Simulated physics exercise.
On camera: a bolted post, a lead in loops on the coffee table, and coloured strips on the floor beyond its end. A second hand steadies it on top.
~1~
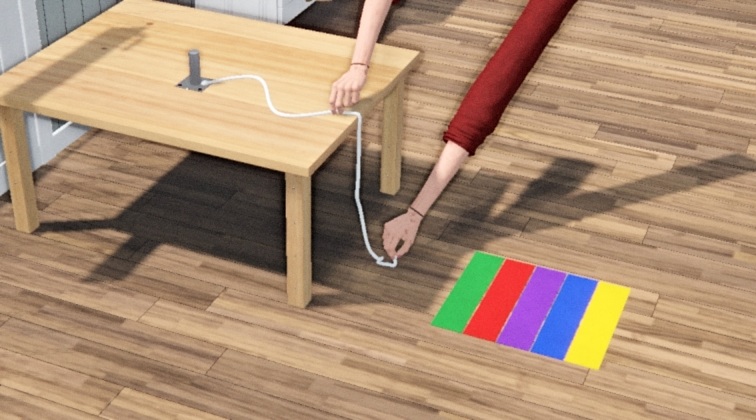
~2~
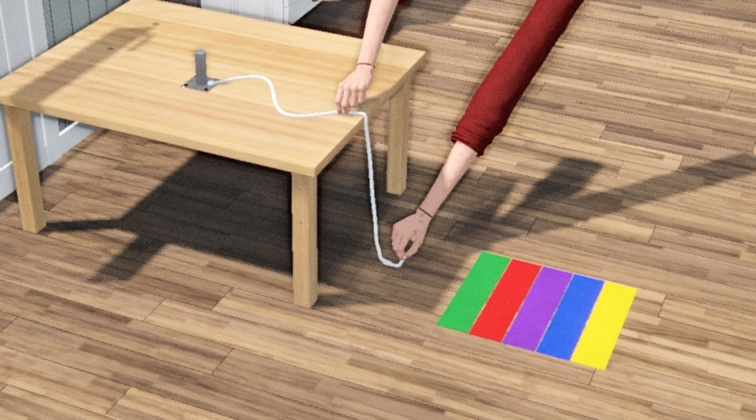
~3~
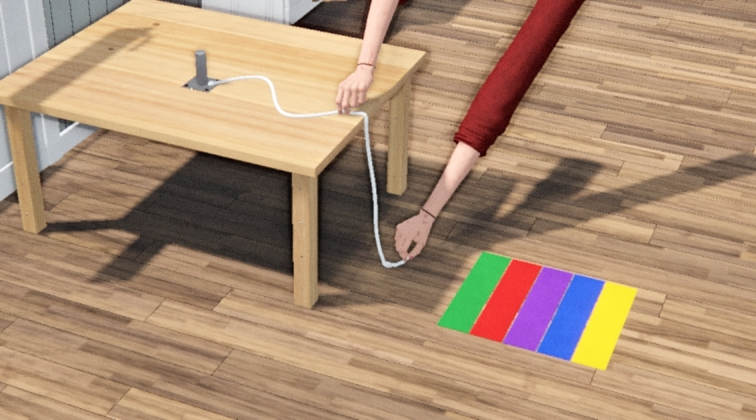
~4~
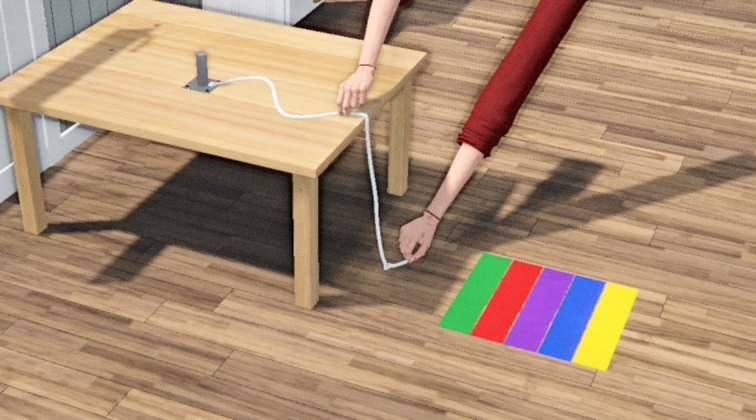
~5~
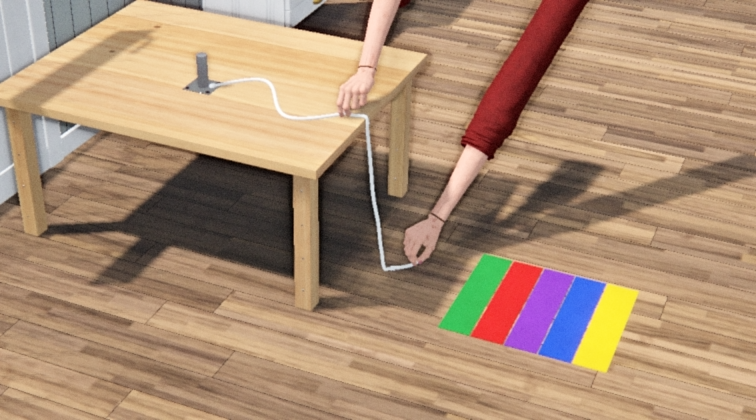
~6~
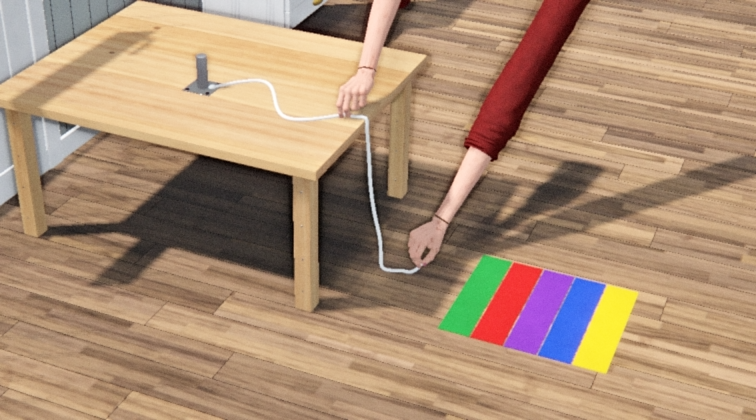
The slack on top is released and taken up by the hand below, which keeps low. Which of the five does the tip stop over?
The end stops over the blue strip.
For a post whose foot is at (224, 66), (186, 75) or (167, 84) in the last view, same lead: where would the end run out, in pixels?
Try by try, around (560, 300), (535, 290) and (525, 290).
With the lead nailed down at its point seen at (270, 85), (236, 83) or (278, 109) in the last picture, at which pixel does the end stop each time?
Near (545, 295), (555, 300) and (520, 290).
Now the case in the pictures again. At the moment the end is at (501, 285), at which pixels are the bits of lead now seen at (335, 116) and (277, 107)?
The first at (367, 142), the second at (315, 111).
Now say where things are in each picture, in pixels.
In the first picture, end (396, 256); green (454, 314); red (487, 323); purple (520, 332); blue (554, 341); yellow (588, 350).
In the second picture, end (404, 257); lead through (241, 78) (274, 95) (312, 116) (366, 128) (372, 191) (378, 248).
In the third picture, end (408, 258).
In the fourth picture, end (412, 260); lead through (242, 79) (275, 96) (313, 117) (367, 129) (375, 193) (381, 249).
In the fifth picture, end (417, 262).
In the sixth picture, end (421, 264); lead through (242, 82) (275, 99) (313, 119) (367, 132) (372, 195) (381, 252).
Soon after, end near (501, 285); over red.
After that, end near (545, 296); over purple.
At the stop, end near (572, 302); over blue. It gets as far as the blue strip.
